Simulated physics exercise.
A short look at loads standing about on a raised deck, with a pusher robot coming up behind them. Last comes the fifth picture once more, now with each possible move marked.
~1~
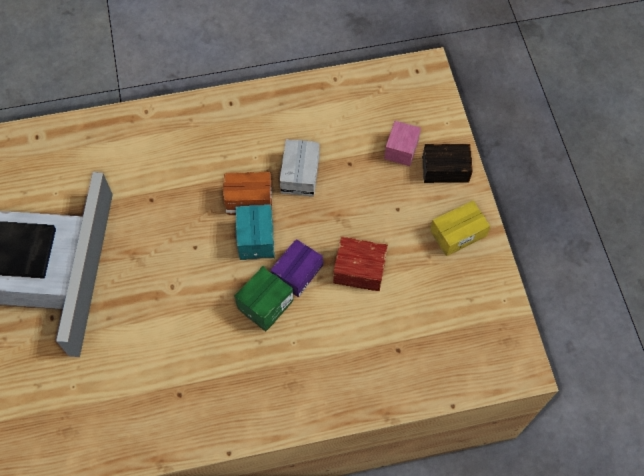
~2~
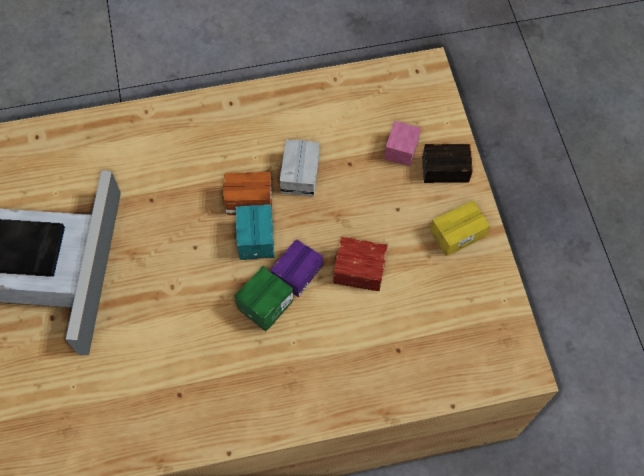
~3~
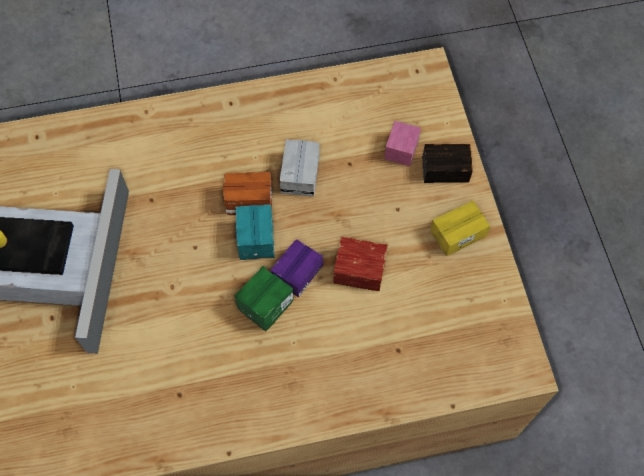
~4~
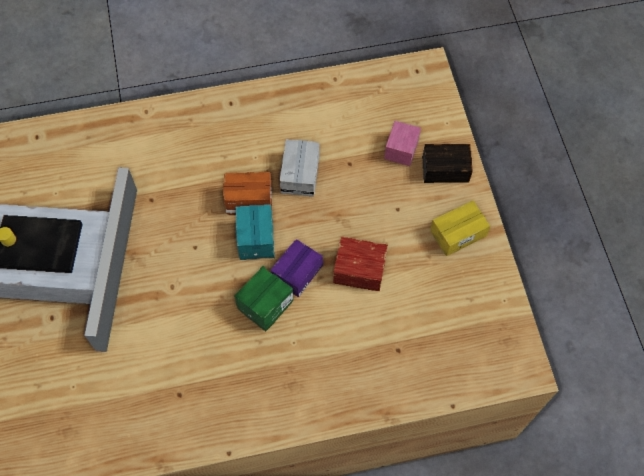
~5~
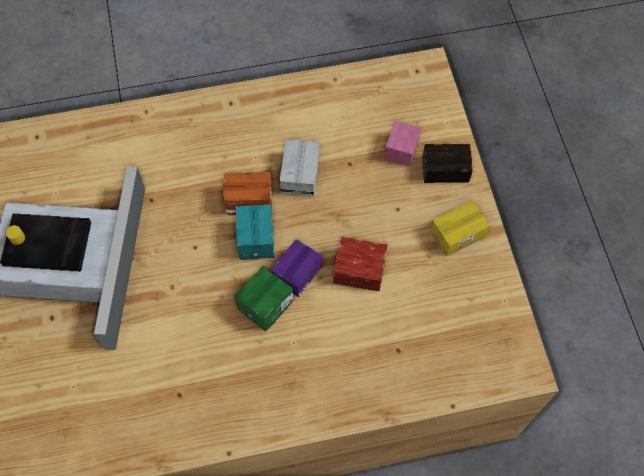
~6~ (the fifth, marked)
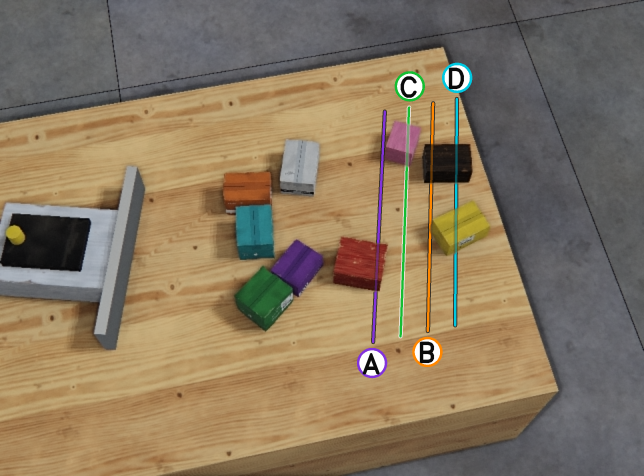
A pale machine with a wide grey blade slides slowly a short way to the right across a wooden deck, and a small yellow knob on its dark top comes into view at the left edge. Ahead of it, the scattered coloured boxes and crates stay still, untouched by the blade.
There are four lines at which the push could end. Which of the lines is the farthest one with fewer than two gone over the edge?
Up to line C.
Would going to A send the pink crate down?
By then, no.
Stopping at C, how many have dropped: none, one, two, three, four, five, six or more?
By then, none.
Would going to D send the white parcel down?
By then, yes.
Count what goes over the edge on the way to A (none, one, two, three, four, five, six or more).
In all, none.
On the copy, A at (380, 219); B at (431, 210); C at (405, 215); D at (456, 205).
On C. First, robot (159, 222); orange parcel (260, 194); black crate (447, 164).
Then, robot (262, 203); green parcel (344, 303); red crate (396, 276).
Finally, robot (341, 189); pink crate (469, 126); black crate (481, 169); none fallen.
By contrast, A is within the limit but short; B drops two; D drops five.
